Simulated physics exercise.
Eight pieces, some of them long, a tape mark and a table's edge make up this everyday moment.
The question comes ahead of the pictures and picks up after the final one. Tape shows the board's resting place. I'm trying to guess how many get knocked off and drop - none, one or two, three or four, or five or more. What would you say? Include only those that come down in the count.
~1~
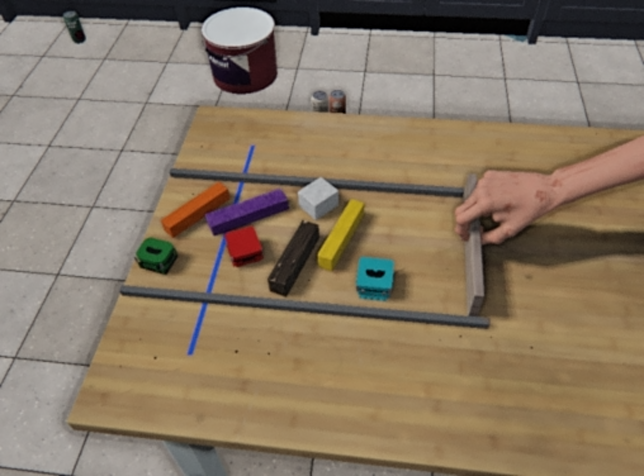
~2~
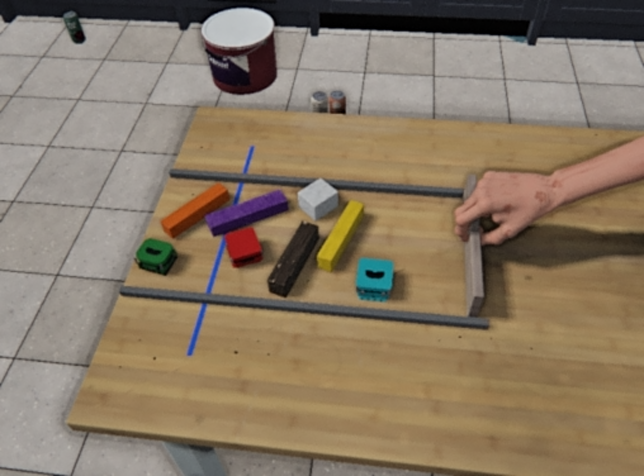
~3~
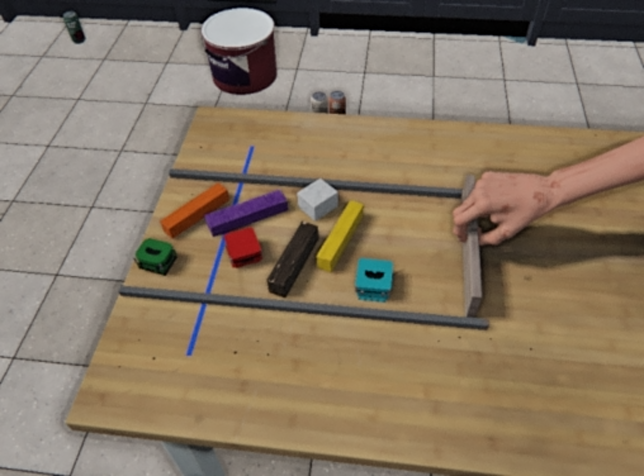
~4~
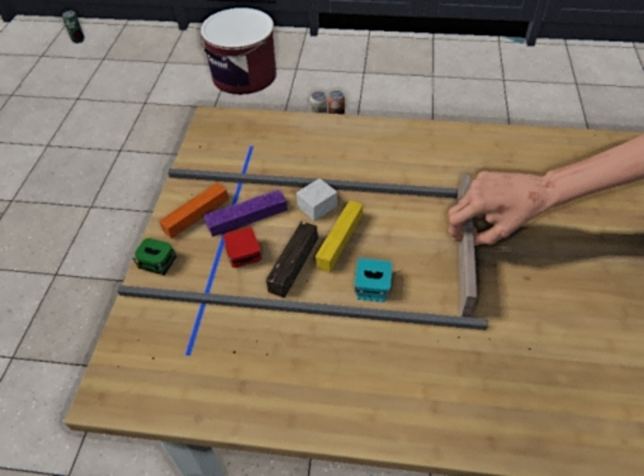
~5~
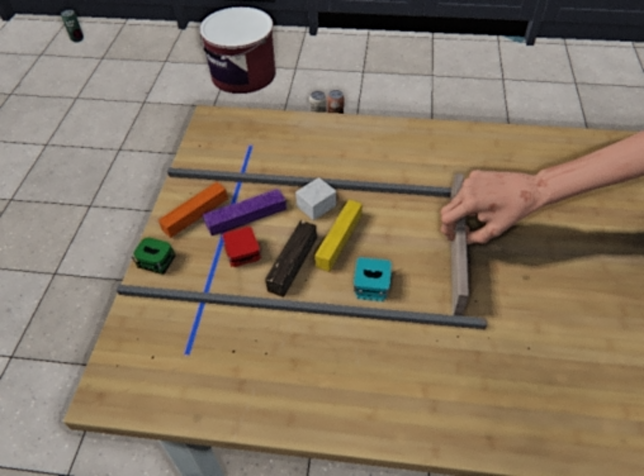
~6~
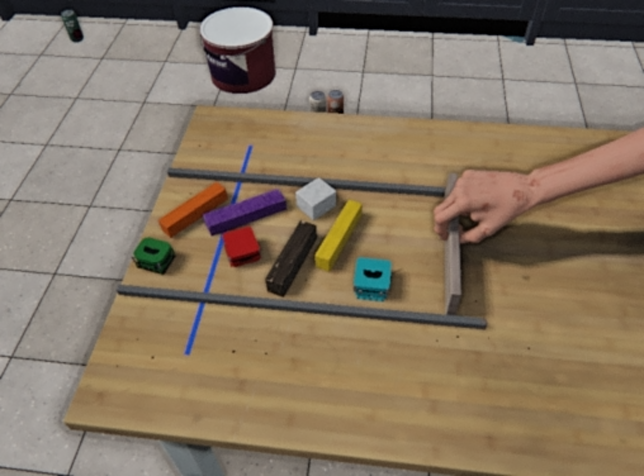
I would say one or two.
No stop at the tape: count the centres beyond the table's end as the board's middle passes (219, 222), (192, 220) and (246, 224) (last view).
Respectively 1, 3 and 0.
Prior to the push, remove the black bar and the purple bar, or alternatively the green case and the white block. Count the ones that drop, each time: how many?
Result: 0, then 0.
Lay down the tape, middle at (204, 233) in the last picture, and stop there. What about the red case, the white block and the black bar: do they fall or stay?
Taking each: The red case topples, the white block holds its spot, the black bar holds its spot.
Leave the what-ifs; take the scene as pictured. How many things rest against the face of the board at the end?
The answer is 3.
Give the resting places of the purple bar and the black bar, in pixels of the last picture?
Approximately (179, 208) for one, approximately (174, 251) for the other.
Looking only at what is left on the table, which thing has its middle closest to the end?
The orange bar is it.
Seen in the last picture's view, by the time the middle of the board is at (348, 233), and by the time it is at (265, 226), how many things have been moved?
The count reaches 3 first and 8 second.
Soon after, none off yet; green case at rest near (154, 256); orange bar at rest near (194, 209); purple bar at rest near (246, 212).
After that, none off yet; green case displaced a little near (140, 260); orange bar displaced a little near (185, 203); purple bar displaced about its own width near (195, 210).
In the end, the number that fall off is one or two; gone, green case.
